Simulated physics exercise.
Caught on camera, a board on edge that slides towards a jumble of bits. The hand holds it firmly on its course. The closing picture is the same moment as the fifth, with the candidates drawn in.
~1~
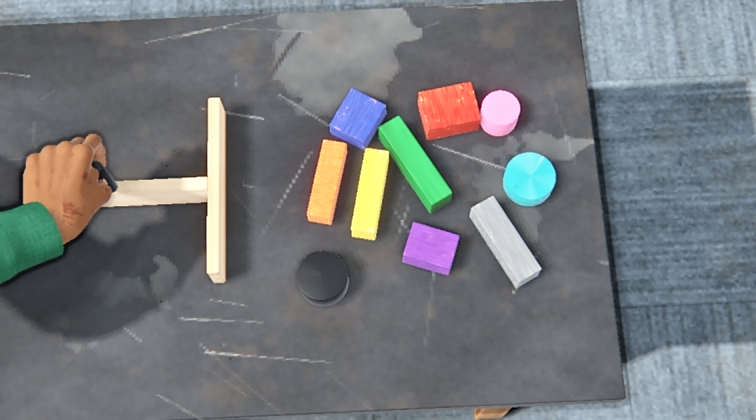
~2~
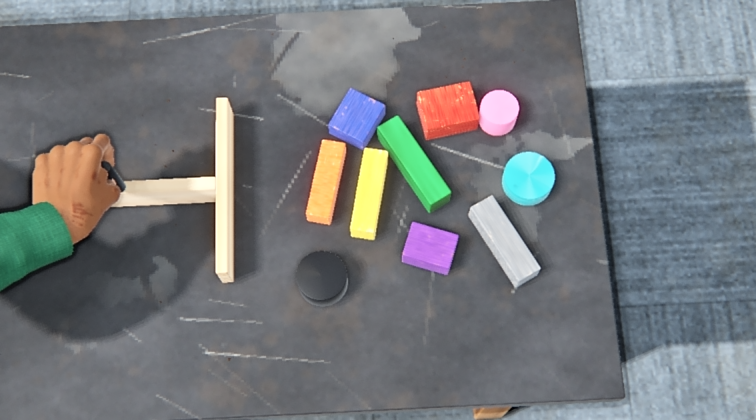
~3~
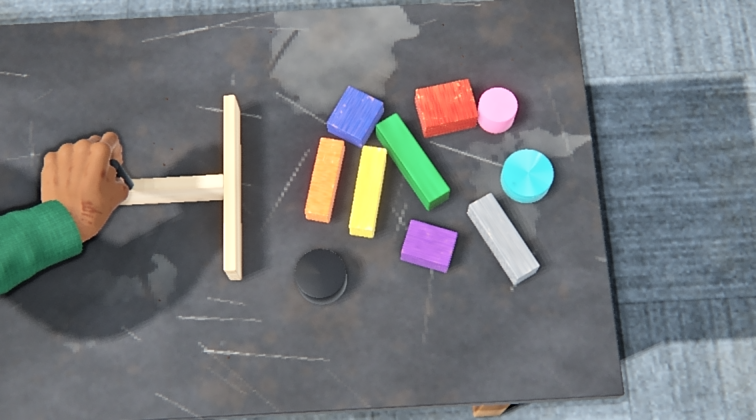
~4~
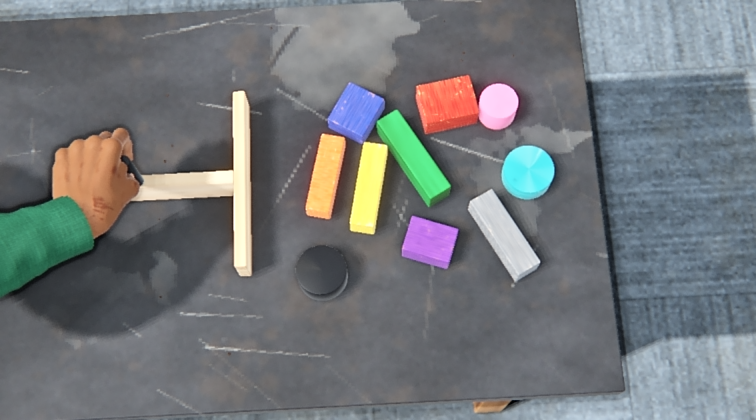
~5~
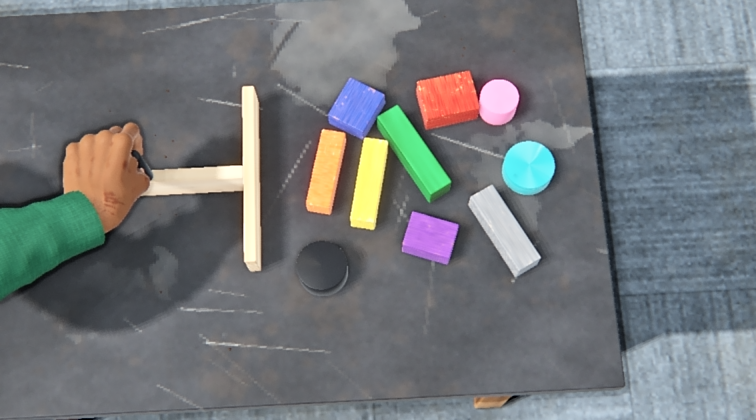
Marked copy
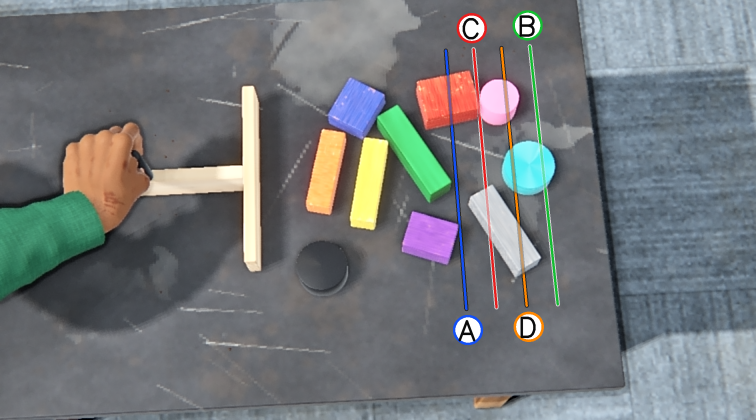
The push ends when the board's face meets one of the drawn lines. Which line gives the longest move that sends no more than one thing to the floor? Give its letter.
At C, and not beyond.
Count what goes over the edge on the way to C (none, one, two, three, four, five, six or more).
By then, one.
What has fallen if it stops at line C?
The pink tin.
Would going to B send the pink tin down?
Yes.
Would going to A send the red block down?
No.
On the marked copy, A at (456, 174); B at (543, 170); C at (485, 173); D at (514, 171).
Following C. Soon after the start, board (335, 167); black tin (368, 274); blue block (367, 106).
Later, board (419, 162); pink tin (556, 84); red block (507, 89).
In the end, board (483, 159); pink tin over the edge; turquoise tin (584, 161); one fallen.
As for the rest, A is within the limit but short; B drops five; D drops two.
